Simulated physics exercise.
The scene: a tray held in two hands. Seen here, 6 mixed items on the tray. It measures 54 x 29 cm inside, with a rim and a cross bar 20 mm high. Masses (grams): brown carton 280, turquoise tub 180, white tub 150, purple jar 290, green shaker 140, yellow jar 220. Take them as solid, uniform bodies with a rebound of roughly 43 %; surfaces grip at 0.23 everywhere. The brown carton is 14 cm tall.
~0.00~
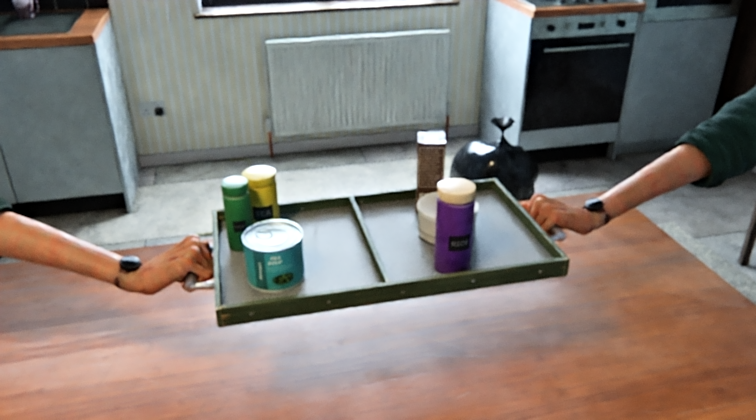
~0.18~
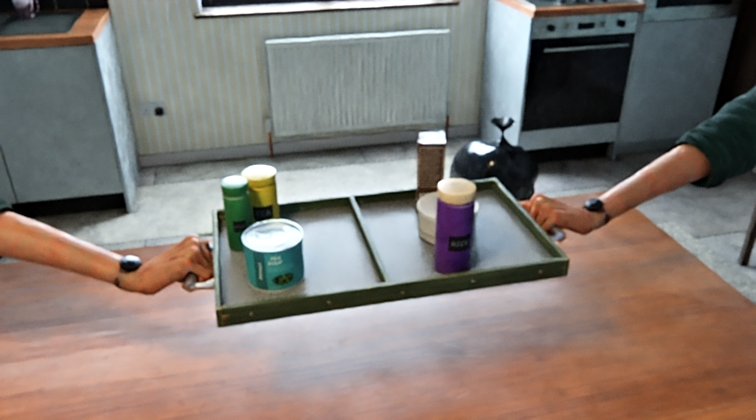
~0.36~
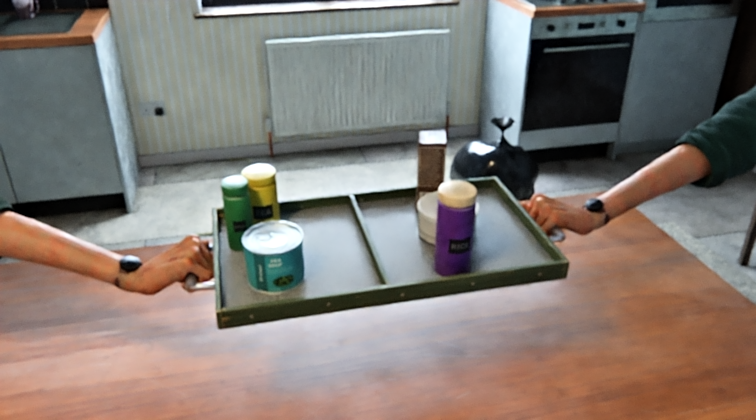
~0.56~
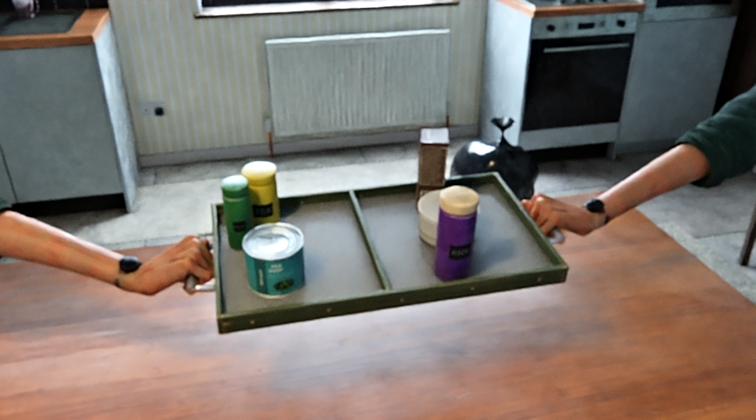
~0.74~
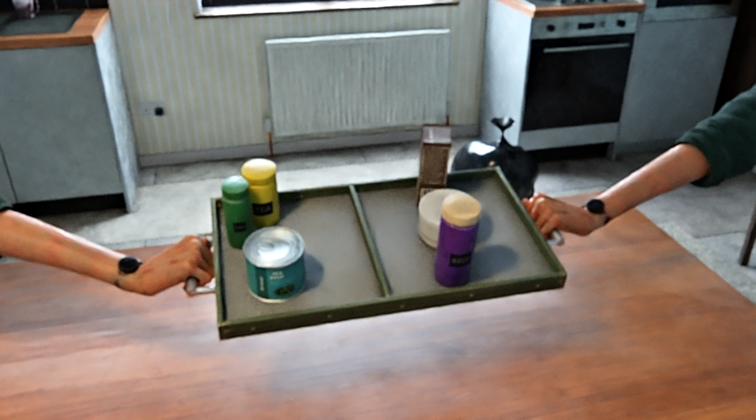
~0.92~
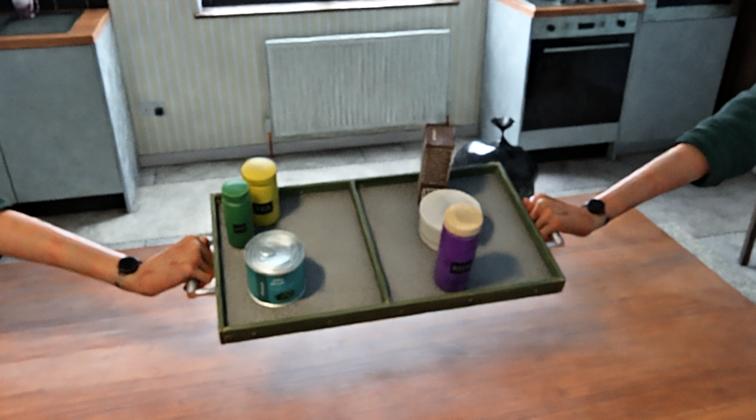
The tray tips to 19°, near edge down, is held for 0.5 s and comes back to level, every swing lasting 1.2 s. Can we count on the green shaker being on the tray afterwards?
The green shaker goes overboard.
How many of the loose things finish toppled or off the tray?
1 of them.
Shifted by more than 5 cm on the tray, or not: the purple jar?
The purple jar stays put.
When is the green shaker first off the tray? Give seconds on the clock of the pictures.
At about 1.8 s.
Around 1.32 s, tilt 19°, near edge down; green shaker shifted 8 cm near (242, 250); brown carton tipped 5° against what carries it; yellow jar shifted 8 cm.
Around 1.82 s, tilt 19°, near edge down; green shaker now off the tray; brown carton shifted 17 cm; yellow jar shifted 13 cm.
Around 2.32 s, tilt 12°, near edge down; brown carton shifted 17 cm; yellow jar shifted 13 cm; white tub shifted 11 cm.
Finally (3.5 s), off the tray, green shaker; not toppled but over 5 cm from the start, brown carton, white tub and yellow jar; the other 2 still in place (within 5 cm). Final places as that camera would see them, green shaker near (245, 399).
